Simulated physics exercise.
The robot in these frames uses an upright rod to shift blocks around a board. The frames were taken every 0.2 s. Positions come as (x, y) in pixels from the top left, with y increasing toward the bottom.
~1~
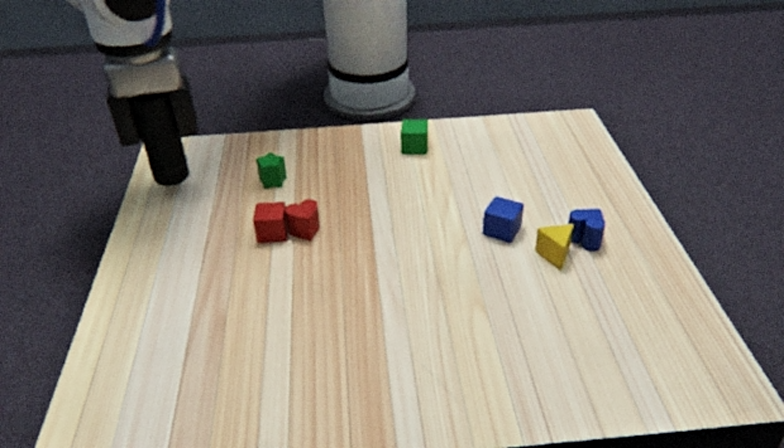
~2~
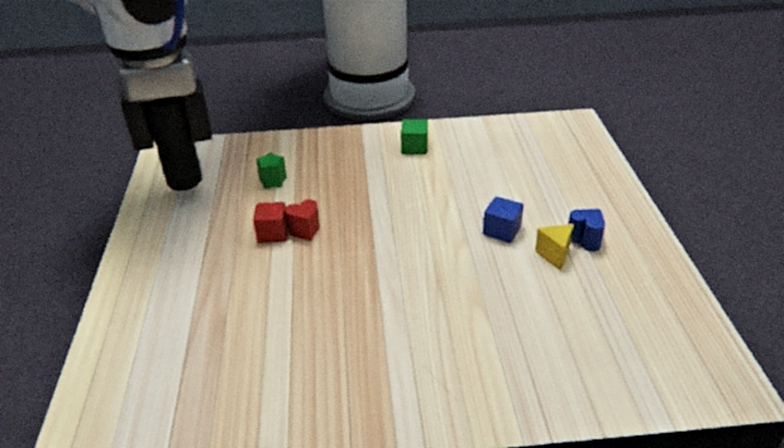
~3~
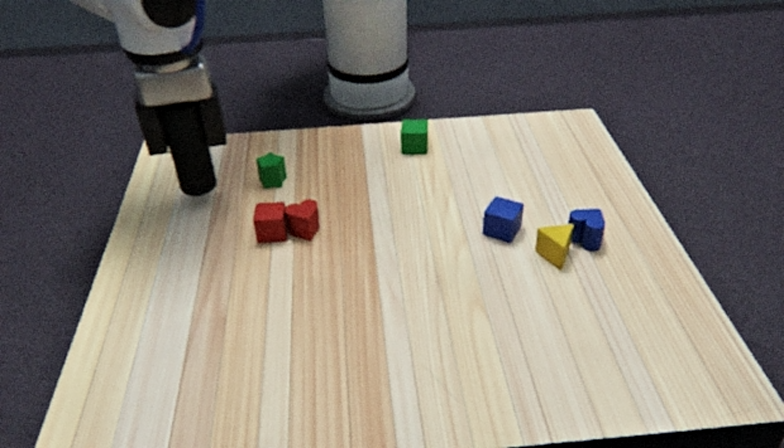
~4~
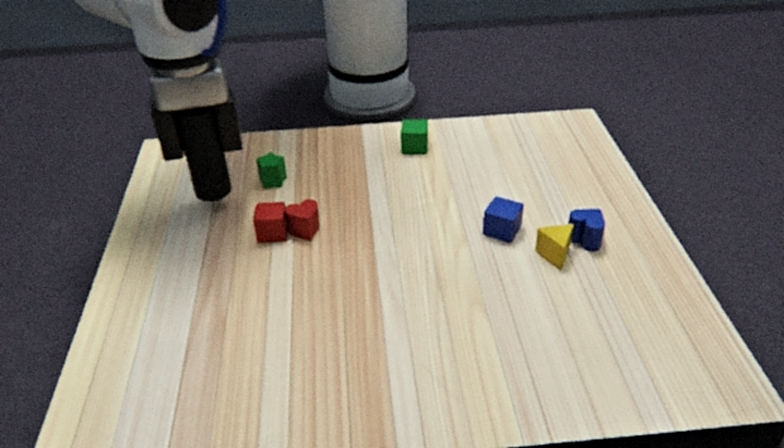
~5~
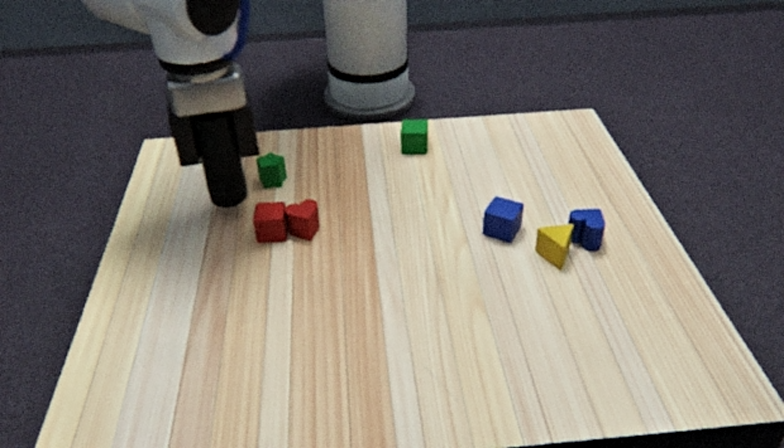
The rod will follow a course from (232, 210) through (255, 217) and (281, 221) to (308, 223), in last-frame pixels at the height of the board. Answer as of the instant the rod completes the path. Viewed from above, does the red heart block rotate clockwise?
I expect not.
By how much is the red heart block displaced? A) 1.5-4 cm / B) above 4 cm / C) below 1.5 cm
My pick is A.
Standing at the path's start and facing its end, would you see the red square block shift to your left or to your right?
So, looking from the first point of the path to the last, the red square block moves rightwards.
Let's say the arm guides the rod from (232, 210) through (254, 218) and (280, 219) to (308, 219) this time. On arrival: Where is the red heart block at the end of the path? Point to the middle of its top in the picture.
Answer: (323, 214).
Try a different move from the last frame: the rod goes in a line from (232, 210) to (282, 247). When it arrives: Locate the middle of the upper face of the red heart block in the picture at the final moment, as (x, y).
The middle of its upper face should be somewhere near (321, 212).
On the path given first. Halfway along, rod (266, 207); red square block (280, 218), turned 20° clockwise; red heart block (314, 211), turned 45° anticlockwise.
At the end, rod (307, 210); red square block (293, 223), turned 85° clockwise; green star-shaped block in place; red heart block (327, 216), turned 50° anticlockwise.
